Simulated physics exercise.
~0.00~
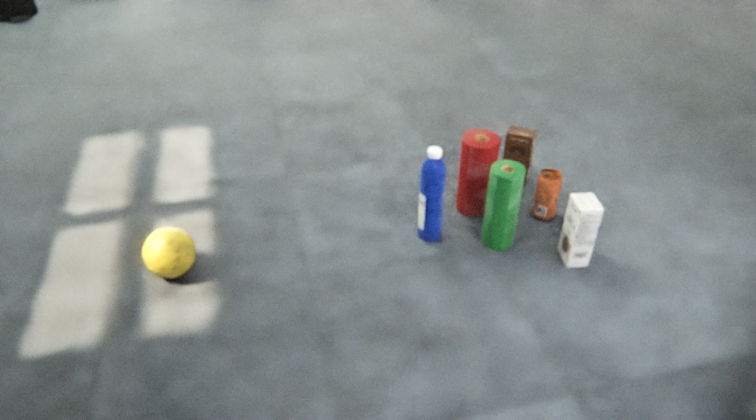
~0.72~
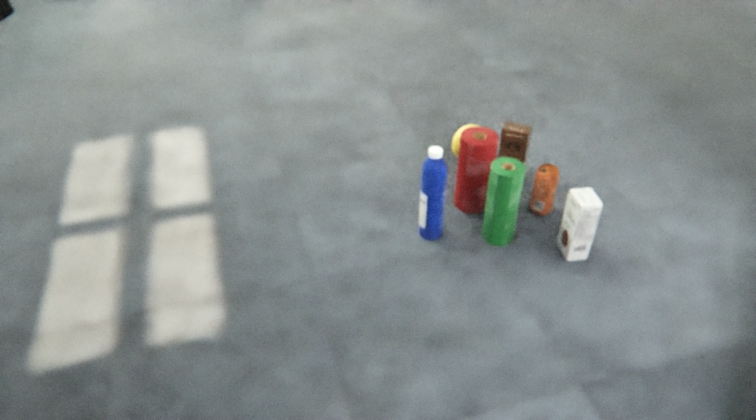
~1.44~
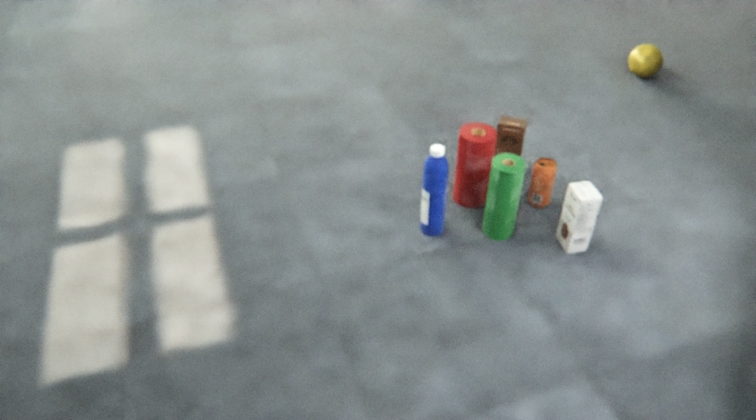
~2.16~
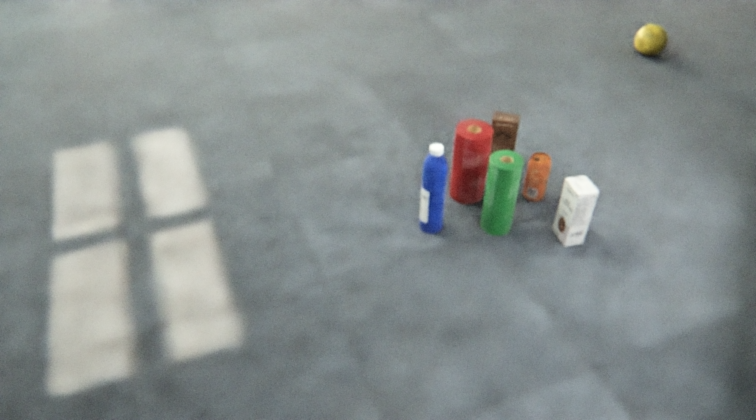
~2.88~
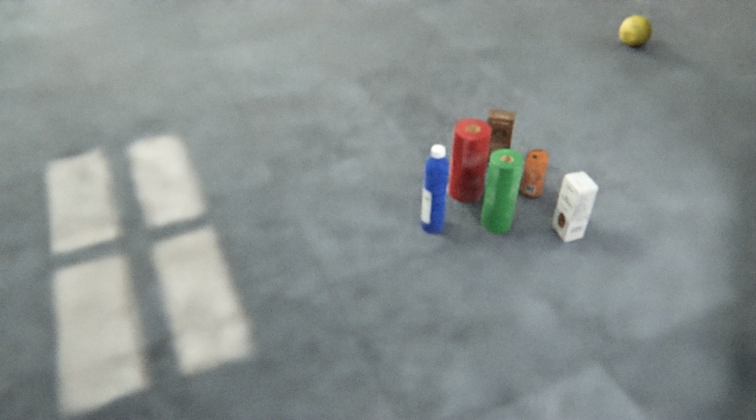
To begin with, a yellow ball sits on a grey floor at the left, over a window-shaped patch of sunlight, while a blue bottle, a red roll, a green roll, a brown carton, an orange can and a white carton stand grouped right of centre. The ball then travels right and shows partly hidden behind the red roll. Next it emerges beyond the group, well toward the upper right. It moves slightly farther up, then shifts a little left near the top. At the end, all six grouped objects still stand upright in their places.
